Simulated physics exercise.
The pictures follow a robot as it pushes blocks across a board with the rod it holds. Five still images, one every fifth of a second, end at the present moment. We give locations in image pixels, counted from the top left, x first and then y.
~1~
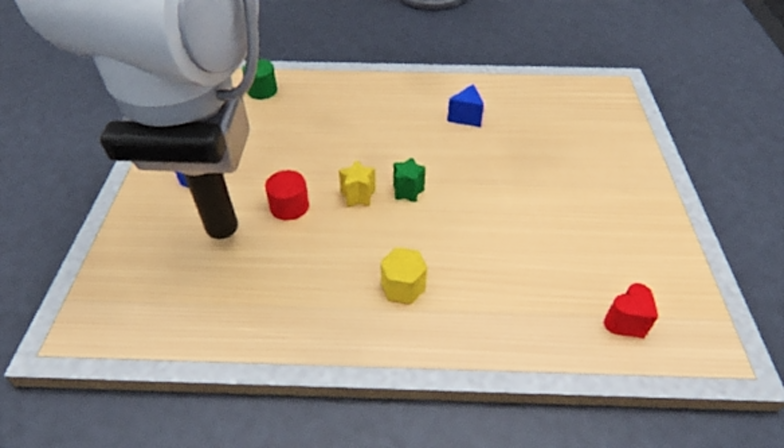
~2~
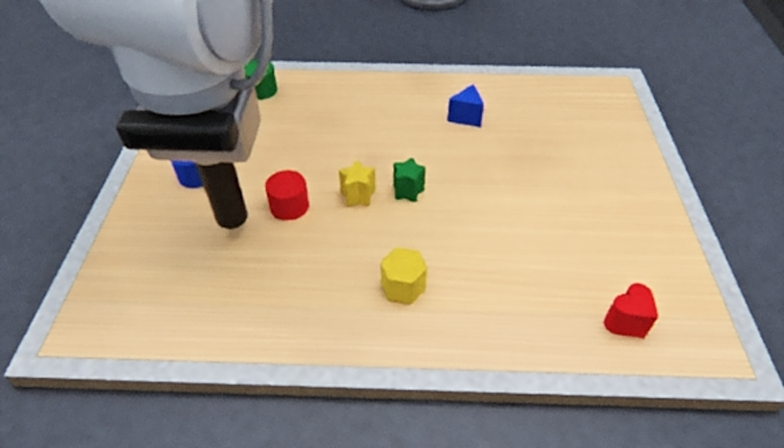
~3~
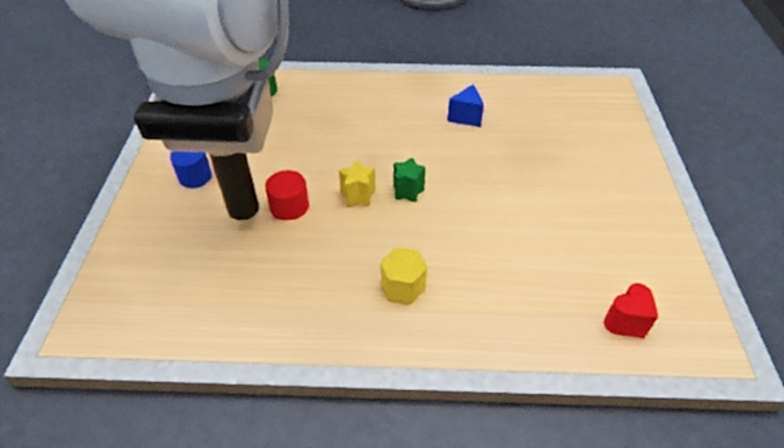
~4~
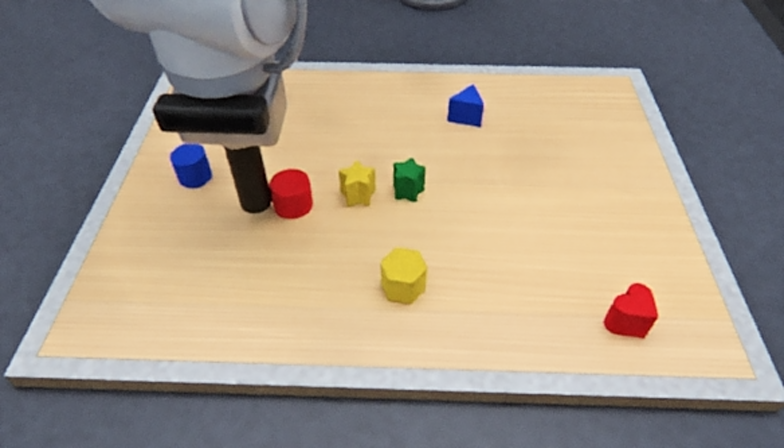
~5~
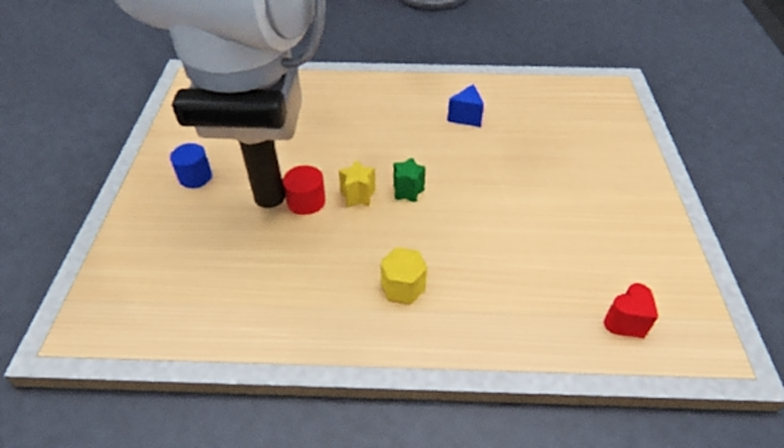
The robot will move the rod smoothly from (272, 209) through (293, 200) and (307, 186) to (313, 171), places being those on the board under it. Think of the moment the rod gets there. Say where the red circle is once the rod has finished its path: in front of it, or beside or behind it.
It is off to the side or behind.
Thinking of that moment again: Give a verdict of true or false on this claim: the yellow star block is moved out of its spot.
That claim is true.
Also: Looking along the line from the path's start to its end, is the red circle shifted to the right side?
Yes, that is how it ends up.
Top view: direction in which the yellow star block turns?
In a top view, it turns clockwise.
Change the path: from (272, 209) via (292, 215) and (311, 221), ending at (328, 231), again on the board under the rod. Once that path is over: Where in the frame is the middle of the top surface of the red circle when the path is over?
At roughly (330, 177).
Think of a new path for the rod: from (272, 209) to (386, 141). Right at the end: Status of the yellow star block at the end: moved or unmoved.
Gets moved.
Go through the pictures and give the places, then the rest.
In the first frame, tip of the rod (222, 227), middles of tops, red circle (285, 183), yellow star block (357, 173).
In the second frame, rod (232, 218), nothing pushed.
In the third frame, rod (244, 209), nothing pushed.
In the fourth frame, rod (256, 203), red circle (289, 182).
In the fifth frame, rod (270, 197), red circle (303, 178), yellow star block (357, 173).
On the path given first. Halfway along, rod (300, 181); red circle (333, 166); yellow star block (366, 171), turned 30° clockwise.
At the end, rod (311, 160); red circle (341, 159); yellow star block (370, 171), turned 50° clockwise.
